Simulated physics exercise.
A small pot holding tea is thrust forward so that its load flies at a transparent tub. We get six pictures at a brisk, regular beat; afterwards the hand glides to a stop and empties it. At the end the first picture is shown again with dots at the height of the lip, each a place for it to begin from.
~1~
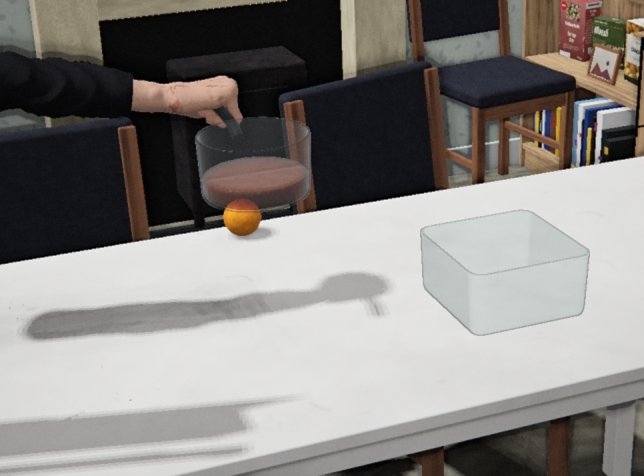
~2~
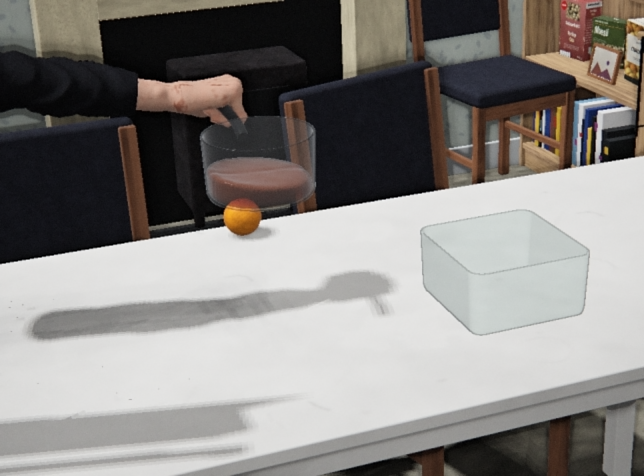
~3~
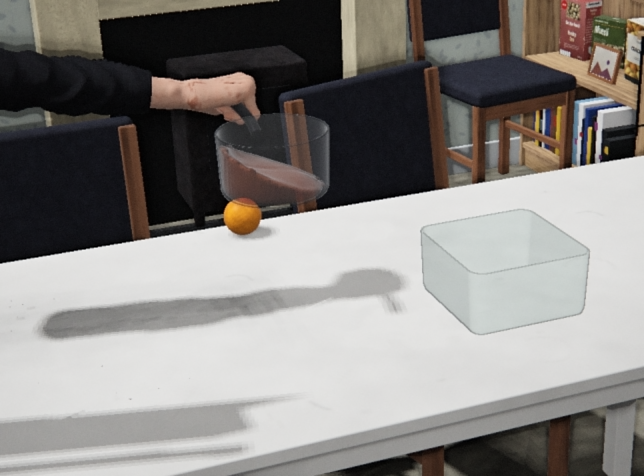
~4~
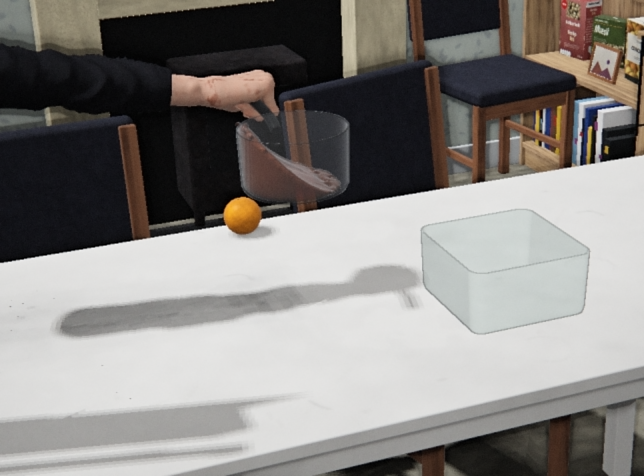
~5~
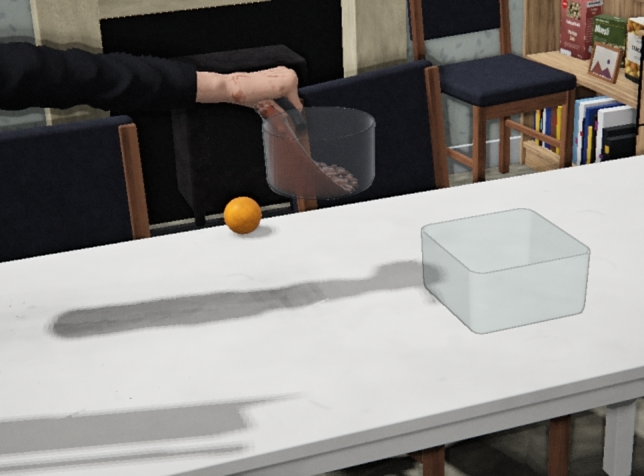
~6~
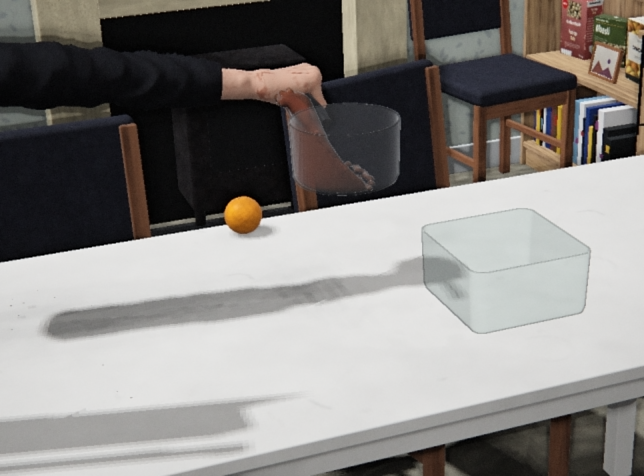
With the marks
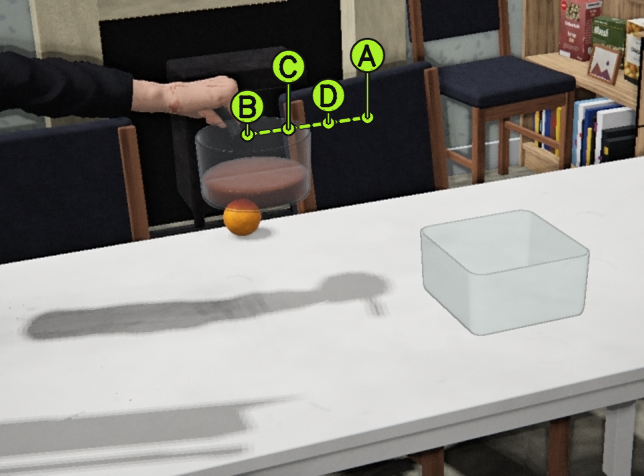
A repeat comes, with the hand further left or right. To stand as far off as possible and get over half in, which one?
Take D.
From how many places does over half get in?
Two of them.
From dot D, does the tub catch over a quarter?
Yes, clearly.
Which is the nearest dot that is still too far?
That would be C.
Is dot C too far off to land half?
Yes, it does.
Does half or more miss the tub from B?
Yes.
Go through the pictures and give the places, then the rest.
The first picture shows upright, lip at (305, 126); tub from (469, 335) to (582, 311); nothing has left yet.
The second picture shows upright, lip at (309, 125); nothing has left yet.
The third picture shows upright, lip at (323, 122); nothing has left yet.
The fourth picture shows upright, lip at (343, 119); tea is over the rim, down to (247, 133).
The fifth picture shows upright, lip at (368, 115); tea is over the rim, down to (276, 129).
The sixth picture shows upright, lip at (394, 111); tea is over the rim, down to (301, 125).
In lime, A at (367, 117); B at (247, 134); C at (288, 128); D at (328, 123).
With A, about 71 % lands in the tub, 1 % falls short and 28 % goes beside or beyond.
With B, about 7 % lands in the tub, 85 % falls short and 7 % goes beside or beyond.
With C, about 25 % lands in the tub, 59 % falls short and 16 % goes beside or beyond.
With D, about 72 % lands in the tub, 7 % falls short and 21 % goes beside or beyond.
